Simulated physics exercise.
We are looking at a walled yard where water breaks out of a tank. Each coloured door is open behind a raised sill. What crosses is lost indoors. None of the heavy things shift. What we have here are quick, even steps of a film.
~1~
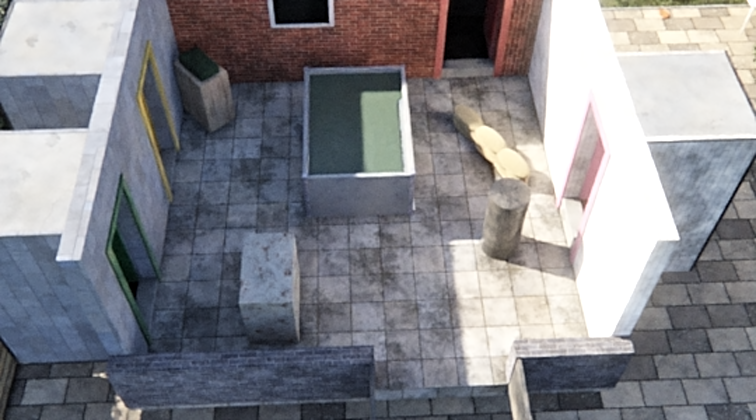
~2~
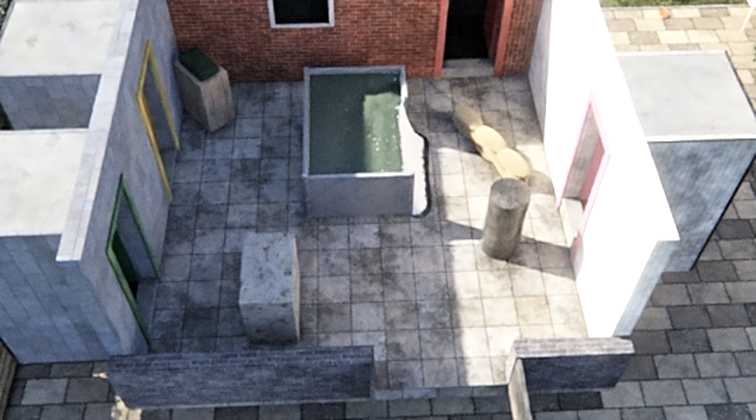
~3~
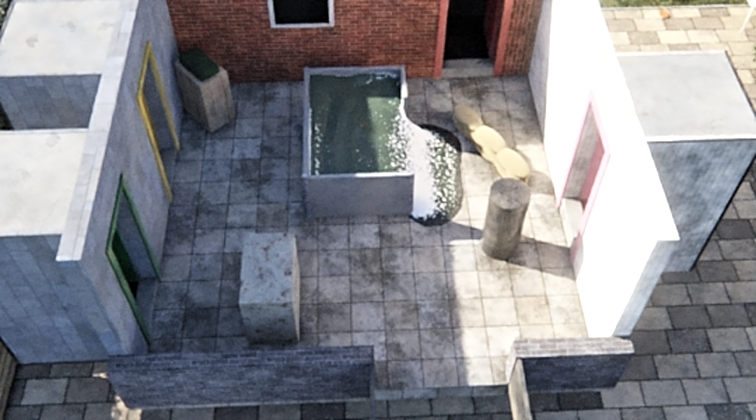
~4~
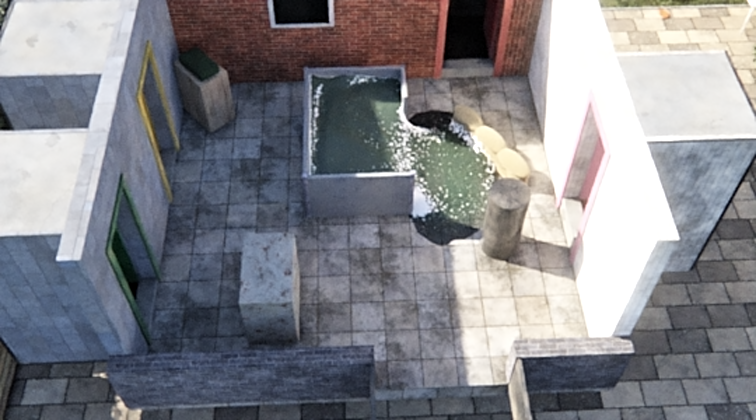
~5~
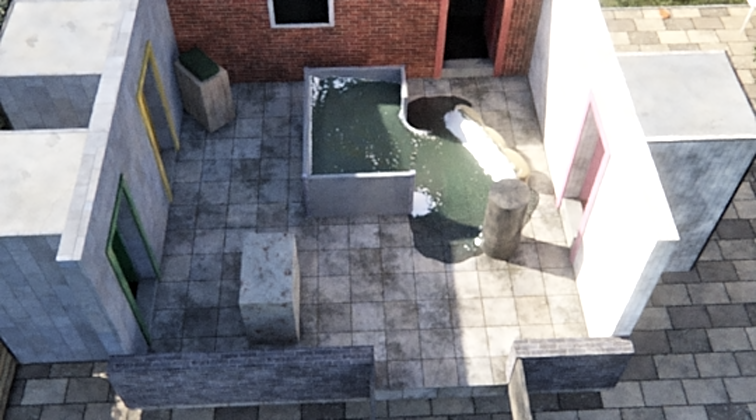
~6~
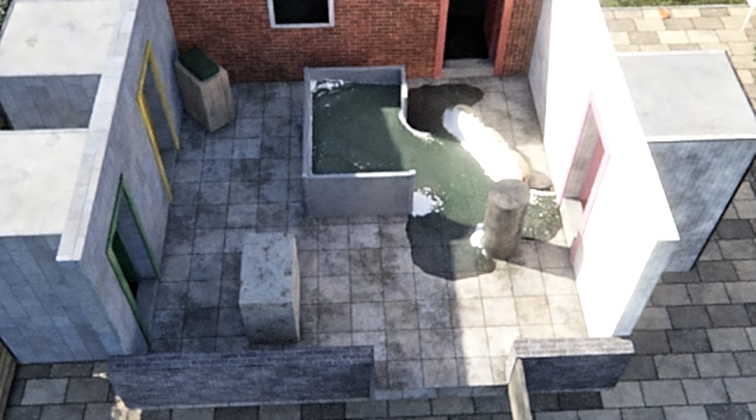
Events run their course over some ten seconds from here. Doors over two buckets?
My prediction: Pink door: Over two buckets; red door: Two buckets or fewer; yellow door: Two buckets or fewer; green door: Two buckets or fewer.
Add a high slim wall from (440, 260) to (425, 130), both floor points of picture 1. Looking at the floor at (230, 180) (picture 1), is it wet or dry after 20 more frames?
I'd say it ends up unwetted.
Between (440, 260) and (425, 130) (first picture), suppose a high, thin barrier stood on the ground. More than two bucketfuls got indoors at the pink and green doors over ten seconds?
Then it goes like this: Pink falls below the limit, green falls below the limit.
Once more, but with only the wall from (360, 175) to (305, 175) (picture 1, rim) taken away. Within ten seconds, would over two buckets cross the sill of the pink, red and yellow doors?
Result: Pink keeps within bounds, red keeps within bounds, yellow keeps within bounds.
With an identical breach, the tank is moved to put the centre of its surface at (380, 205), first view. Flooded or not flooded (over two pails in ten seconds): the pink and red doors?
Both checked - pink door remains within limits, red door remains within limits.
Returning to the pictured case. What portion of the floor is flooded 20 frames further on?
I'd put it at roughly 60 per cent.
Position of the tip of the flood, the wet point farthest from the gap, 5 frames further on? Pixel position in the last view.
About (585, 339).
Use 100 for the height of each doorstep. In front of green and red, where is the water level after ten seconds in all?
Near 60 and 30 in a hundred.
A moment on, water covers 30 % of the floor; the pink door over two buckets in, the red door wet at the sill, nothing in, the yellow door not reached, the green door not reached.
Next, water covers 40 % of the floor; the pink door far over two buckets in, the red door wet at the sill, nothing in, the yellow door not reached, the green door not reached.
Then, water covers 60 % of the floor; the pink door far over two buckets in, the red door wet at the sill, nothing in, the yellow door not reached, the green door not reached.
Later, water covers 80 % of the floor; the pink door far over two buckets in, the red door wet at the sill, nothing in, the yellow door wet at the sill, nothing in, the green door wet at the sill, nothing in.
In the end, water covers 95 % of the floor; the pink door far over two buckets in, the red door wet at the sill, nothing in, the yellow door wet at the sill, nothing in, the green door under two buckets in.
